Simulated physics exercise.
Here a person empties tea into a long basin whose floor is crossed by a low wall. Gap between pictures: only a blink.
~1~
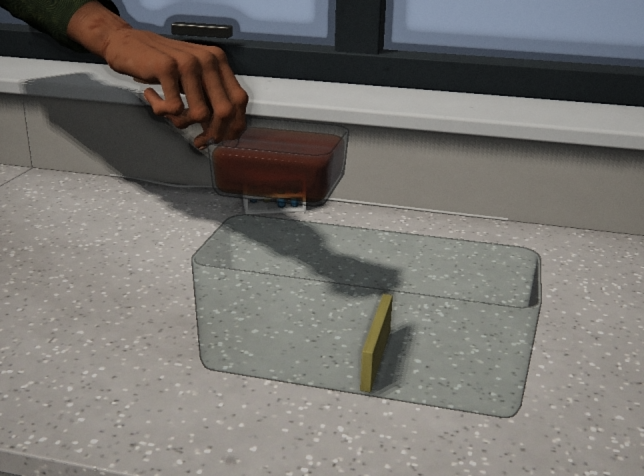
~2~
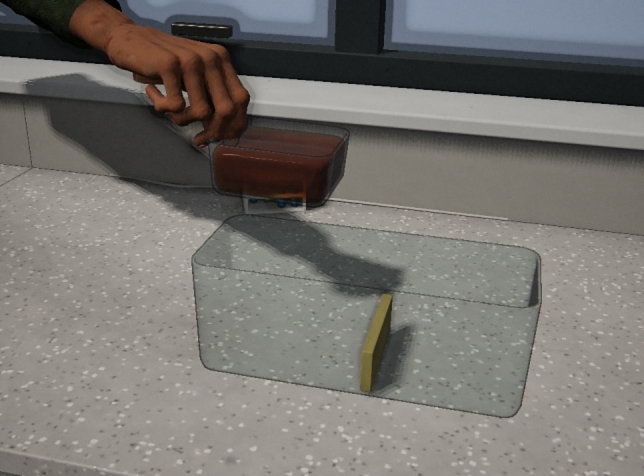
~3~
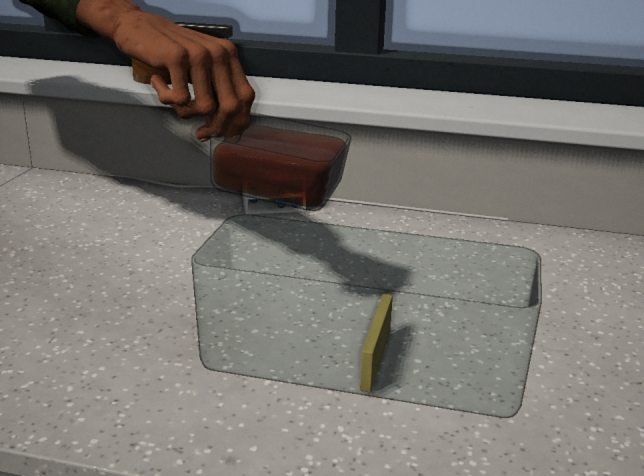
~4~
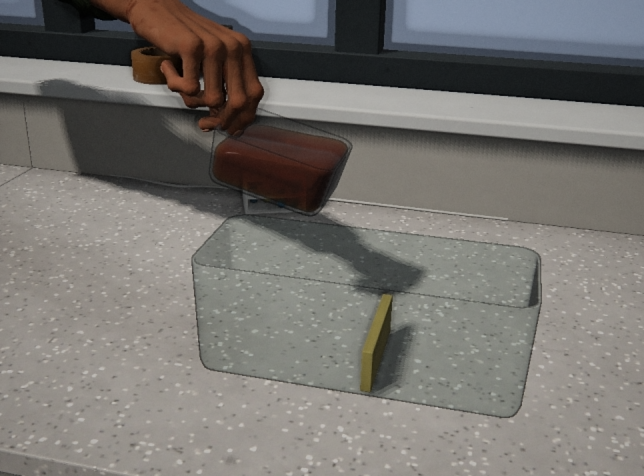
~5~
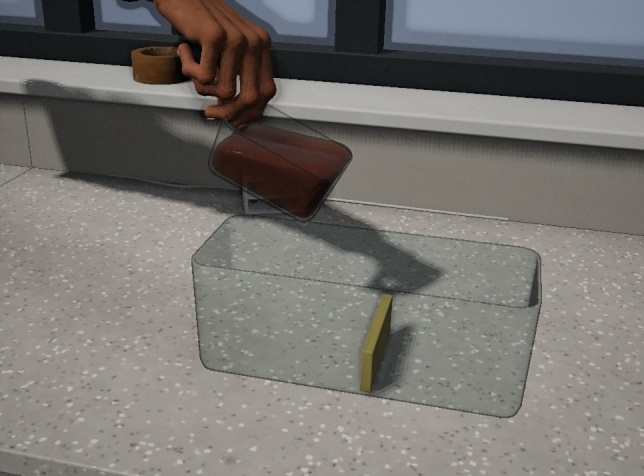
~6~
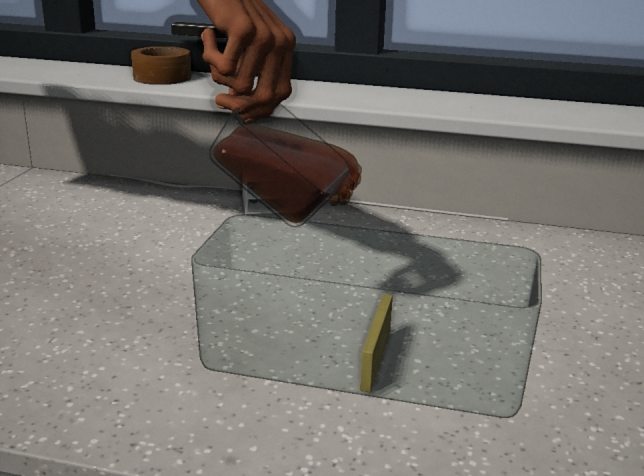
The video shows a hand tilting a small clear container of reddish-brown tea steadily down to the right above a long, transparent basin with a low yellow wall across its floor, as the liquid shifts toward the container's lower right rim.
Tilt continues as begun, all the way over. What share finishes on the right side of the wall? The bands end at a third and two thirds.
Once it settles, the part right of the wall is a third to two thirds, I'd say.
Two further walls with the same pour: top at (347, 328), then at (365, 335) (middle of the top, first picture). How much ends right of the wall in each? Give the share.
First try around 75 percent; second try around 65 percent.
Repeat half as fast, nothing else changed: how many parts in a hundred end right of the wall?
Roughly 65 %.
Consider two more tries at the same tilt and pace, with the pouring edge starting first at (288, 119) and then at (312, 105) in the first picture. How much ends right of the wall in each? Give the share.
You'd get 5 percent from the first and 15 percent from the second.
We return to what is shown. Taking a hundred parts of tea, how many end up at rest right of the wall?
Roughly 50 %.
A moment on, the oblong tub is tipped right over and 6 per cent is still to pour, 35 is left of the wall and 45 right of it.
Next, the oblong tub is tipped right over and 0 per cent is still to pour, 47 is left of the wall and 49 right of it.
Then the oblong tub is tipped right over and 0 per cent is still to pour, 48 is left of the wall and 49 right of it.
Later the oblong tub is tipped right over and 0 per cent is still to pour, 49 is left of the wall and 49 right of it.
Finally, 49 per cent lies left of the wall, 49 right of it and 3 outside.
